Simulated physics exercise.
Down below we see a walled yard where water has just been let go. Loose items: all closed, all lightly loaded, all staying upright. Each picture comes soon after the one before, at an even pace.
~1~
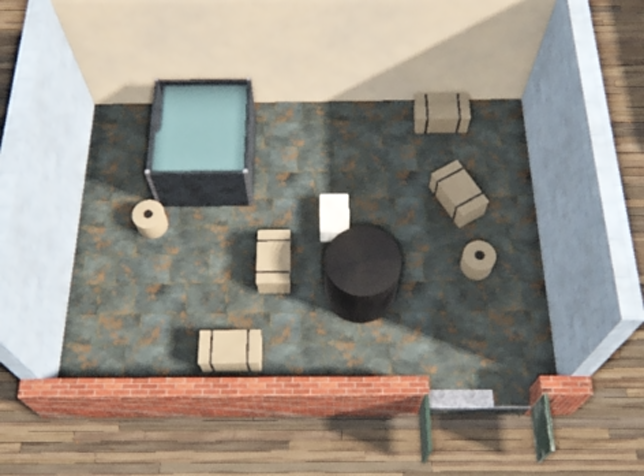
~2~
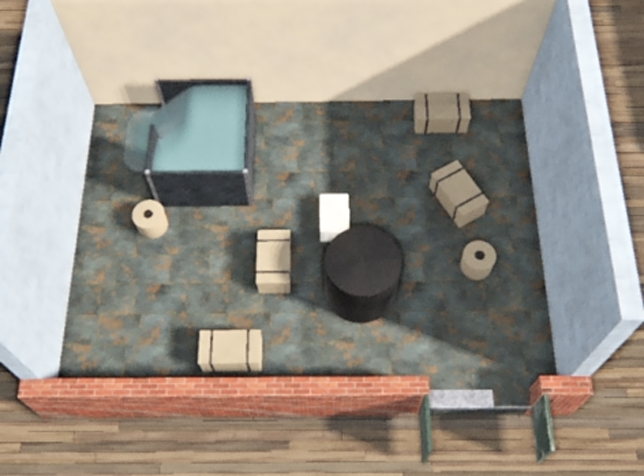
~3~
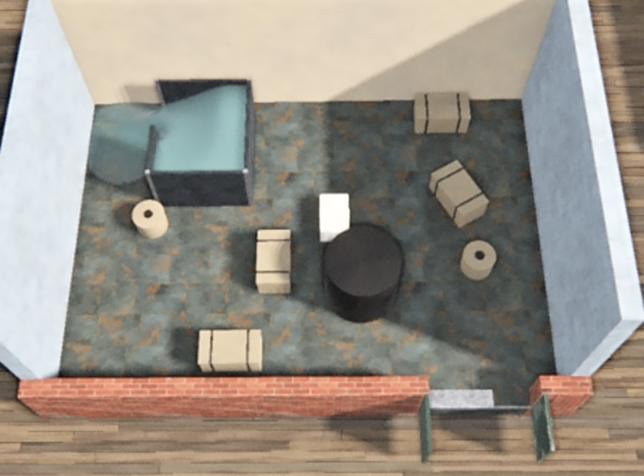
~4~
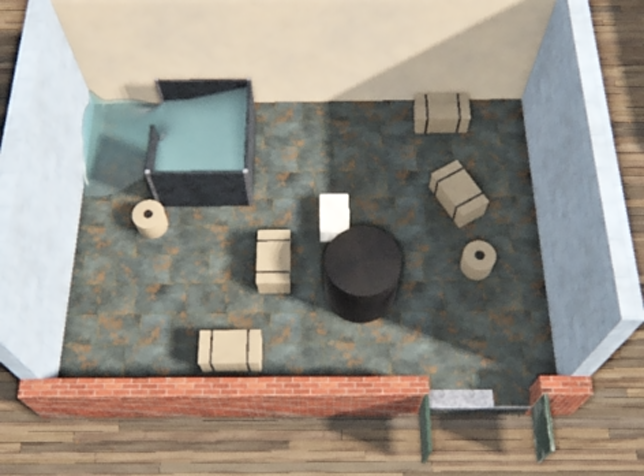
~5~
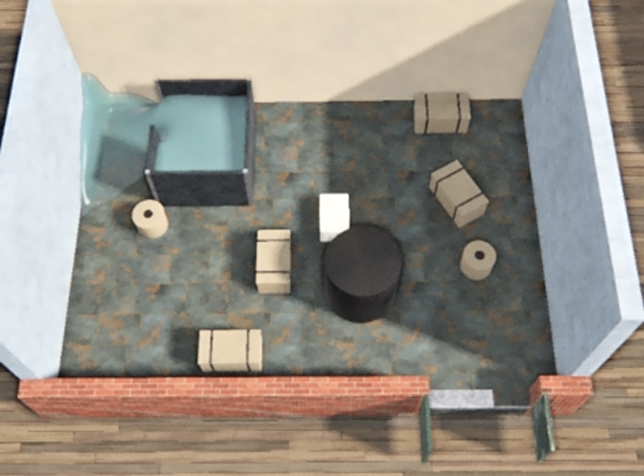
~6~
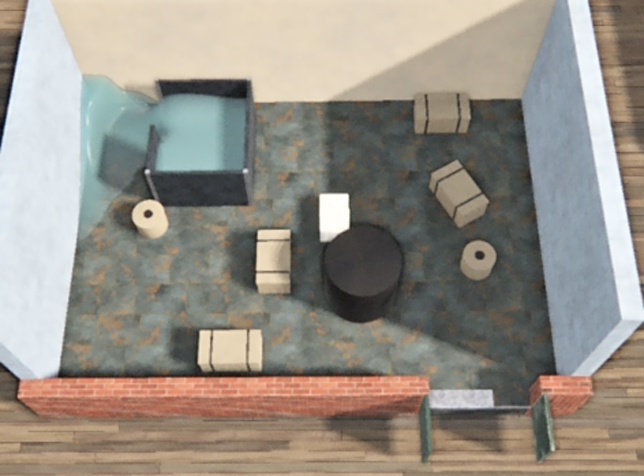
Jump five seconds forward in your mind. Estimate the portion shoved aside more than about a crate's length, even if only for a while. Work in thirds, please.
My answer: Not even a third.
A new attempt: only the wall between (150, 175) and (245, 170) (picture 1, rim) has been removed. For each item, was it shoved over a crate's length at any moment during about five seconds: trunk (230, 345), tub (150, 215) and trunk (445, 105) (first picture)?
In that order: Moved that far, that far or more, not that far.
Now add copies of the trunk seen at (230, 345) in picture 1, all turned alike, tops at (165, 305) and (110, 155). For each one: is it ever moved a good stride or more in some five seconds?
The first did it, and the other did it.
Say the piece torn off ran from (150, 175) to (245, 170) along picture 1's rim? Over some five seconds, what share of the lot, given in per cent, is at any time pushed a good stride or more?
Roughly 60 %.
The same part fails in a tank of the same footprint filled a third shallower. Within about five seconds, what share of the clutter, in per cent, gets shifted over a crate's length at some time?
Share displaced: Approx. 10 percent.
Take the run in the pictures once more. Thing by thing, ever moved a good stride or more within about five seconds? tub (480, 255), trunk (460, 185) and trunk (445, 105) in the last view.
First under that distance, second under that distance, third under that distance.
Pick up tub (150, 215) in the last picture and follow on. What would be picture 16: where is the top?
(204, 236).
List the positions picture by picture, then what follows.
The first frame shows a tub at (148, 214) rests on the ground; a trunk at (230, 347) rests on the ground; 0 of 7 have shifted.
The second frame shows a tub at (148, 214), on the bottom; a trunk at (230, 347) rests on the ground; 0 of 7 have shifted.
The third frame shows a tub at (148, 214), on the bottom; a trunk at (230, 347), on the bottom; 0 of 7 have shifted.
The fourth frame shows a tub at (148, 214) rests on the ground; a trunk at (230, 347) rests on the ground; 0 of 7 have shifted.
The fifth frame shows a tub at (148, 214), on the bottom; a trunk at (230, 347) rests on the ground; 0 of 7 have shifted.
The sixth frame shows a tub at (148, 214), on the bottom; a trunk at (230, 347) rests on the ground; 0 of 7 have shifted.
A moment on, 0 of 7 are well off their spots; 0 afloat.
Next, 1 of 7 are well off their spots; 0 afloat.
Later, 2 of 7 are well off their spots; 0 afloat.
In the end, 2 of 7 are well off their spots, and 2 have been at some point; 0 afloat.
